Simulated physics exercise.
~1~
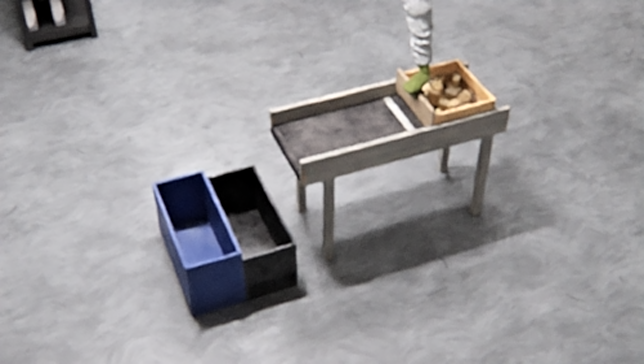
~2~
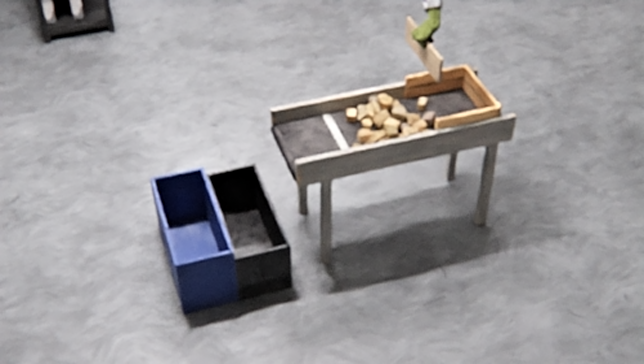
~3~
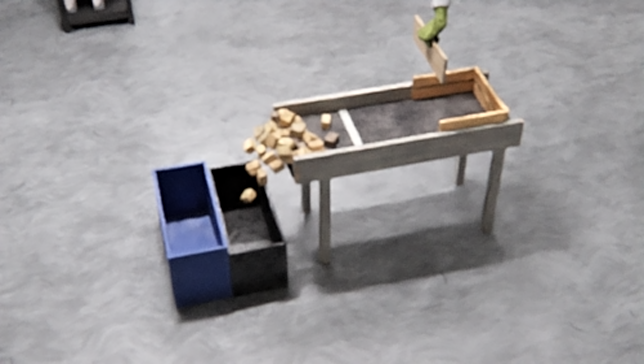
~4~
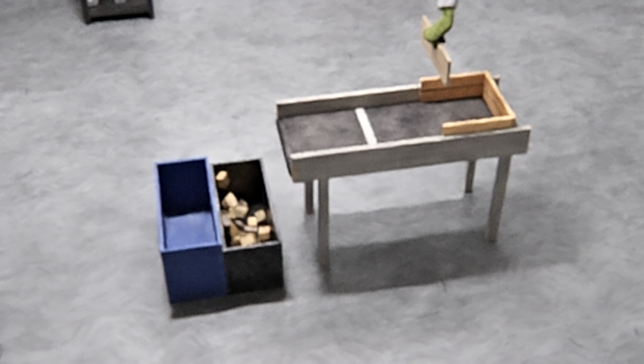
Wooden blocks ride left along the belt and tumble together into the black tote.
